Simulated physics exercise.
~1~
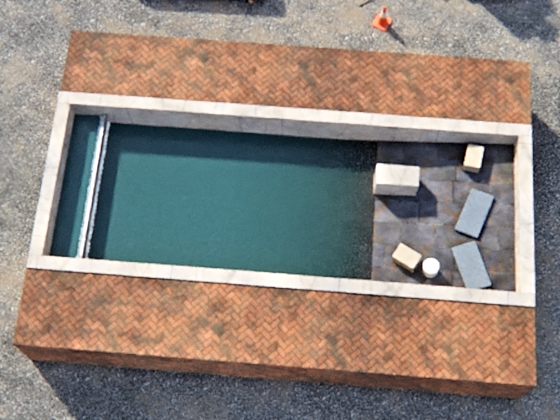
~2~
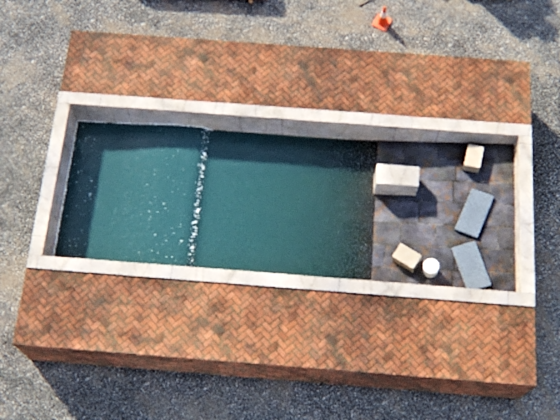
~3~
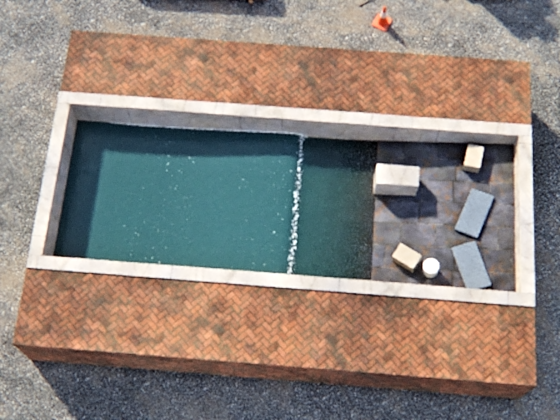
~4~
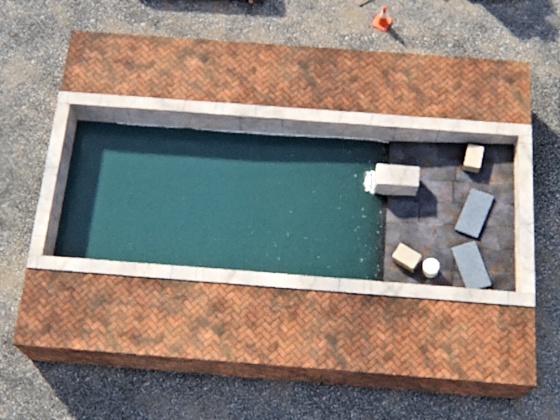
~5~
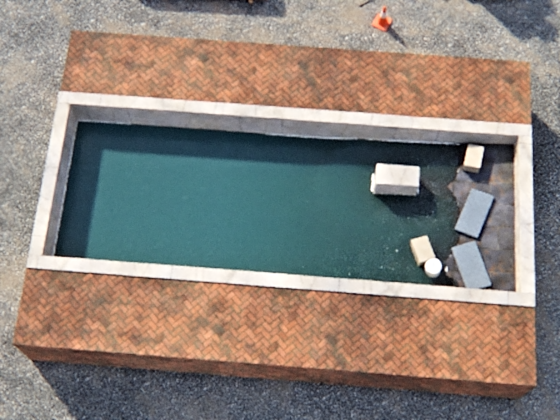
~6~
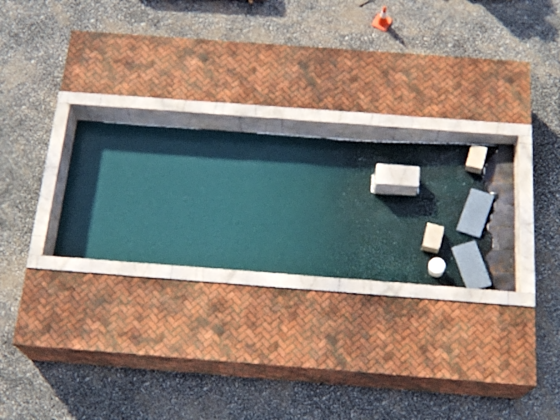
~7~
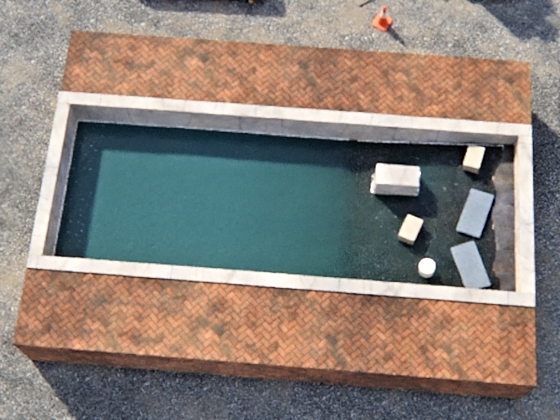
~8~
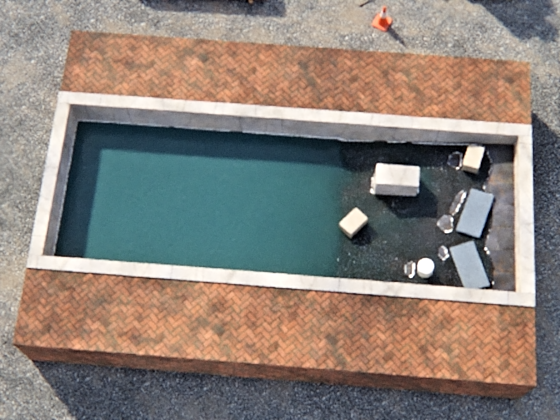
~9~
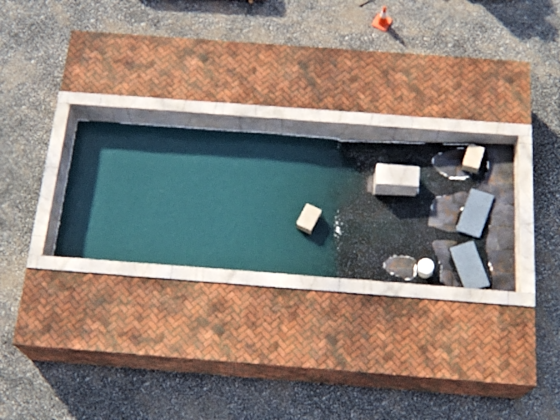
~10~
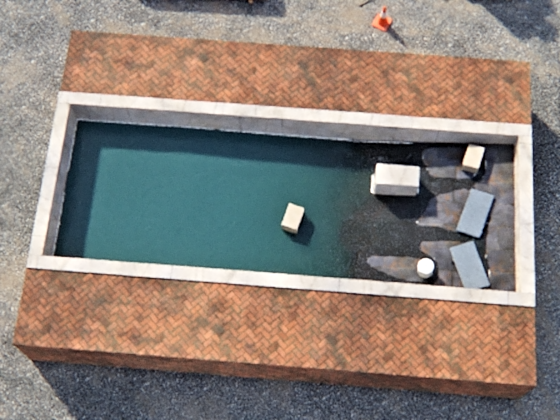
A foaming wave runs from the left end of a long stone-edged basin of dark green water, seen from high above, with brick paving along its long sides and gravel beyond. On the dark paved ramp at the right sit a large pale block, a small tan box, two grey slabs, another tan box and a white round object. The wave crosses rightward, splashes against the pale block and floods up the ramp. The lower tan box lifts and drifts slightly right and up, then is carried left as the water drains back. It ends floating in the green water, while the others remain in place.
